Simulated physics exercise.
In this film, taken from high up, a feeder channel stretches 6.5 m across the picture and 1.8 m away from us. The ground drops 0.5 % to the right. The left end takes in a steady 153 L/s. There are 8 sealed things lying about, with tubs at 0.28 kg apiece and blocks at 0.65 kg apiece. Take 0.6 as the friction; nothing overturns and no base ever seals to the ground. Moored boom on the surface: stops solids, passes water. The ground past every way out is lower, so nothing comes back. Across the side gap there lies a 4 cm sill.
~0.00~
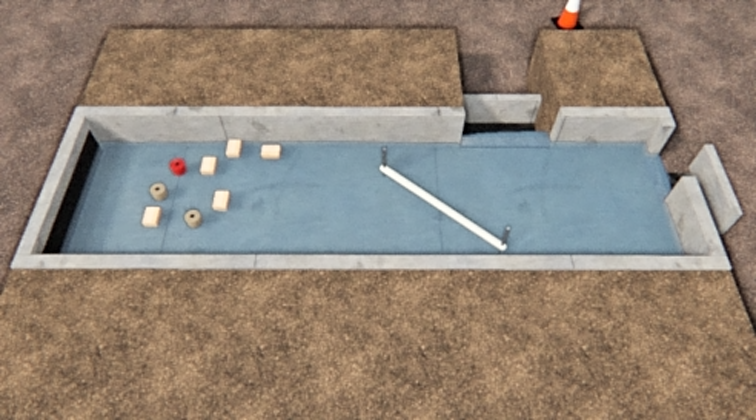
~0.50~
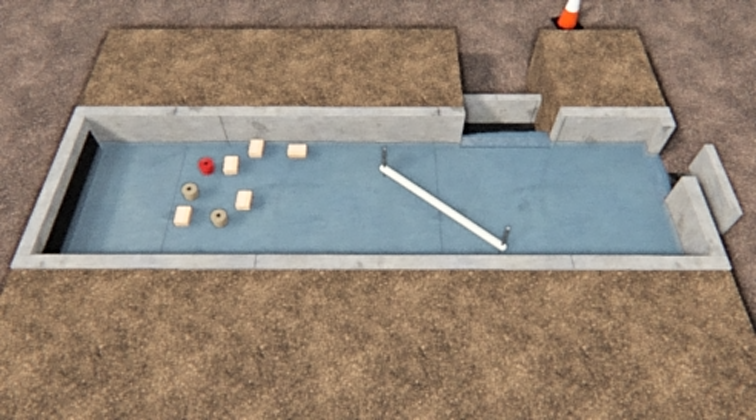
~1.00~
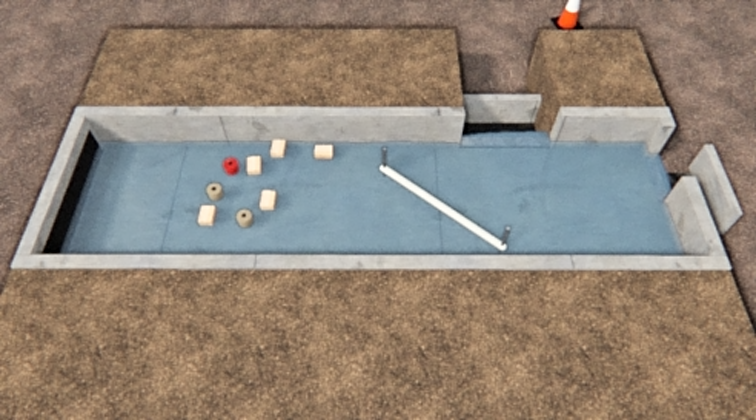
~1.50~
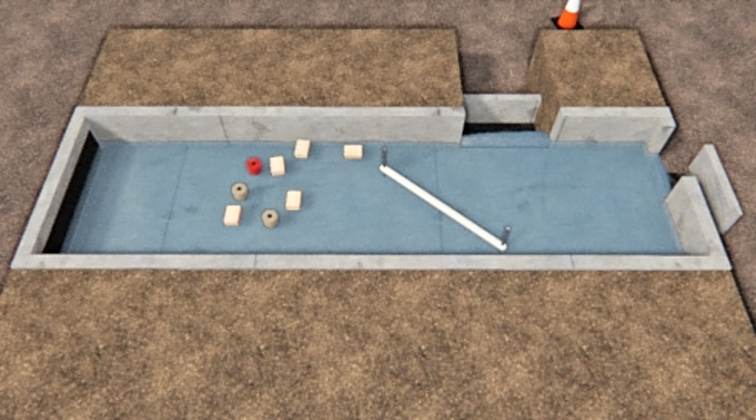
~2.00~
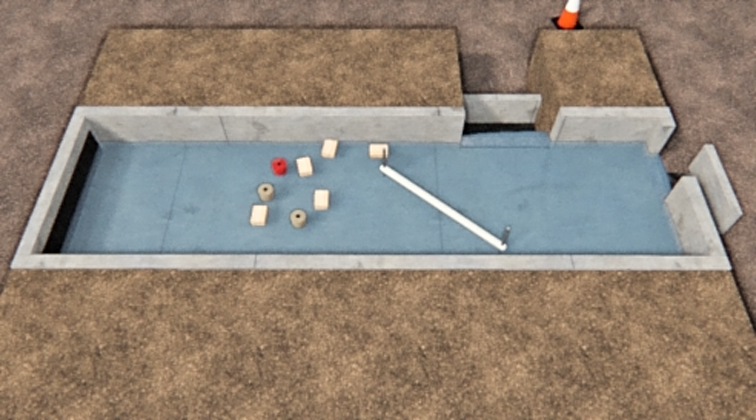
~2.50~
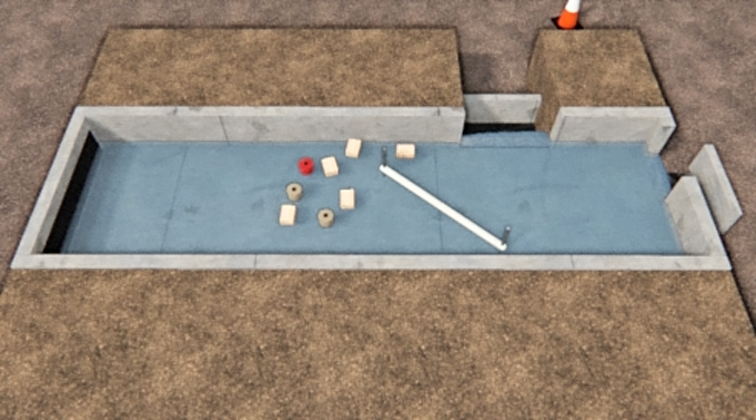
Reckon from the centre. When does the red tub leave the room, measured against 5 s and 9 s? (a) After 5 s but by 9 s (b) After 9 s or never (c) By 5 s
After 9 s or never.
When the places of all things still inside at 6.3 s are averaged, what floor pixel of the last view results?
Averaged position, last view: Near pixel (438, 223).
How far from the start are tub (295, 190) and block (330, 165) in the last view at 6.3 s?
The one named first has moved 300 cm, the other 250 cm.
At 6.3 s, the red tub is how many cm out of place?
It has shifted about 250 cm.
After 3.5 s the red tub is near (356, 164), 2.0 m from its start, afloat; 0 of 8 are out; 8 afloat.
After 6.3 s the red tub is near (397, 182), 2.5 m from its start, afloat; 2 of 8 are out; 6 afloat.
After 10.0 s the red tub is near (455, 220), 3.2 m from its start, afloat; 2 of 8 are out; 6 afloat.
After 14.0 s the red tub is near (516, 256), 3.9 m from its start, afloat; 2 of 8 are out; 6 afloat.
